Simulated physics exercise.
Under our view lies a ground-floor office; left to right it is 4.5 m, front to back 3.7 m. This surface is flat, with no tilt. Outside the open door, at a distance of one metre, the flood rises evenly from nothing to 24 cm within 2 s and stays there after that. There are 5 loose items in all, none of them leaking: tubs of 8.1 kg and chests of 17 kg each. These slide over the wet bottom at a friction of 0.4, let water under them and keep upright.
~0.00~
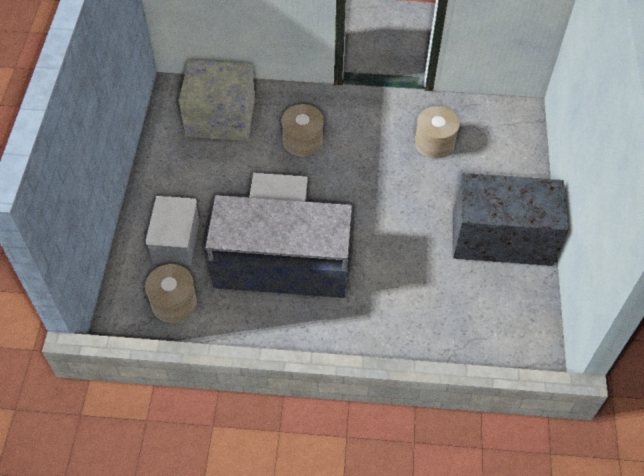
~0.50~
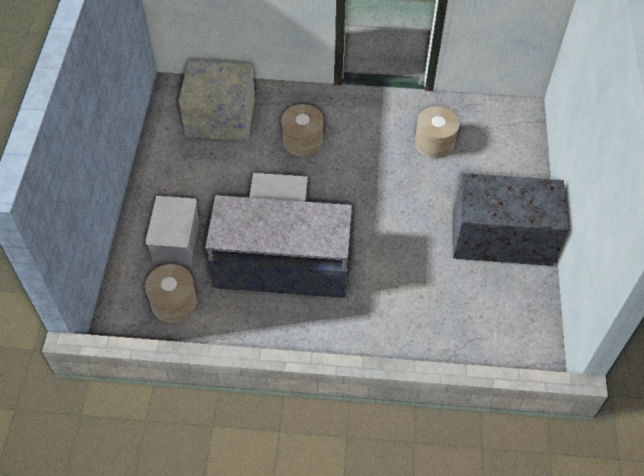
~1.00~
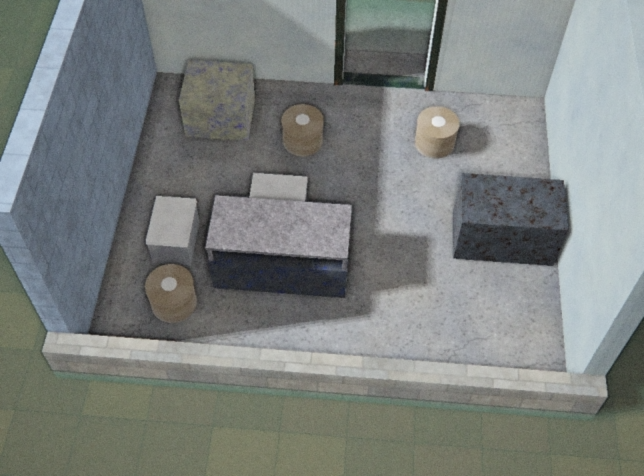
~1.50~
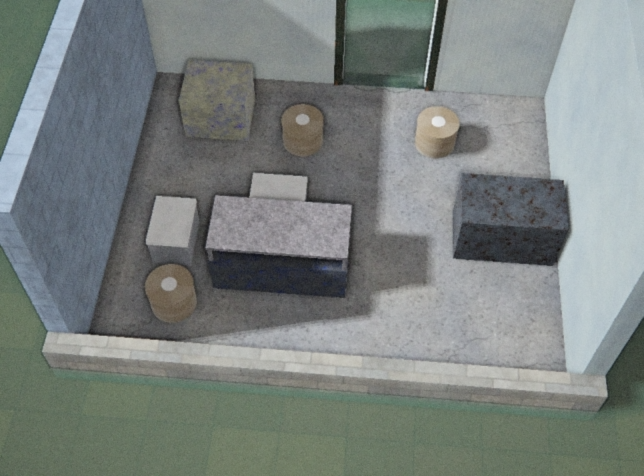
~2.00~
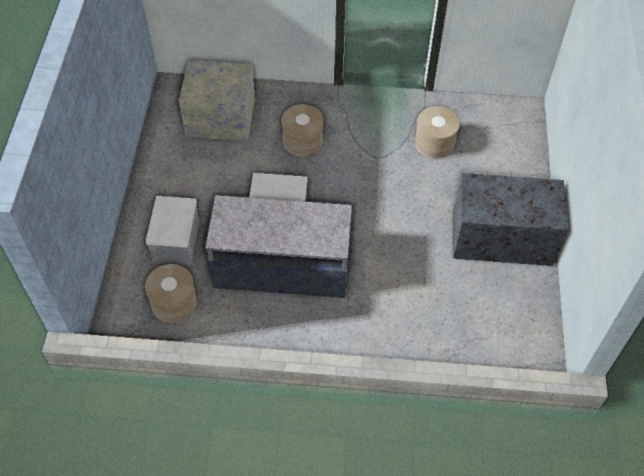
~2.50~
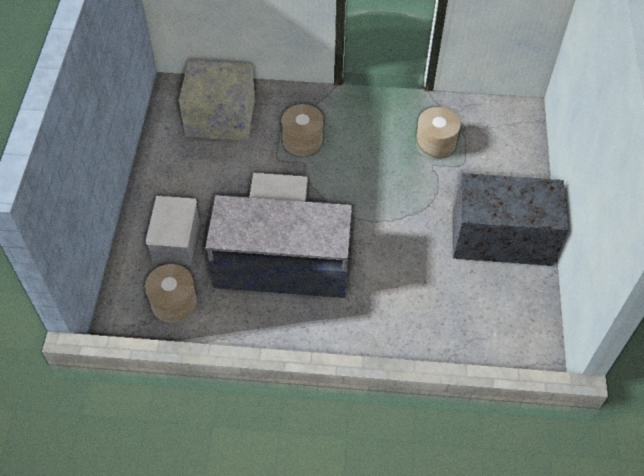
Ground-floor office seen from above, green water covering the tiles outside, then spreading through the open doorway across the grey floor.
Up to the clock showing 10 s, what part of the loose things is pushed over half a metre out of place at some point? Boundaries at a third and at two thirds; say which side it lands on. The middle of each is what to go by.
It is a middling fraction, from a third to two thirds.
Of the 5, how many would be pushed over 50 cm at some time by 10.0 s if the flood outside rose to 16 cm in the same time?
Count: 1.
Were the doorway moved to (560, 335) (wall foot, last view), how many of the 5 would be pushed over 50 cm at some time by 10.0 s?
You'd get 2 in that case.
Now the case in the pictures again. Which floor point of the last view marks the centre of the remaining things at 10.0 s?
Roughly at (237, 191).
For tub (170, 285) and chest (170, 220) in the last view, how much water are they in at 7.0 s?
First about 4 cm, second about 5 cm.
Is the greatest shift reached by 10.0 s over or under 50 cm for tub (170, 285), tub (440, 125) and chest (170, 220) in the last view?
Taking them in that order, the first is within the limit, the second beyond the limit and the third within the limit.
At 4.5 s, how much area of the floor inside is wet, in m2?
Somewhere around 11.0 m2, roughly.
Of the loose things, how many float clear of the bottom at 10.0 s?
4 of them.
After 3.5 s 2 of 5 are over 50 cm from their spots; 0 afloat.
After 4.5 s 2 of 5 are over 50 cm from their spots; 1 afloat.
After 7.0 s 3 of 5 are over 50 cm from their spots; 1 afloat.
After 10.0 s 3 of 5 are over 50 cm from their spots, and 3 have been at some point; 4 afloat.
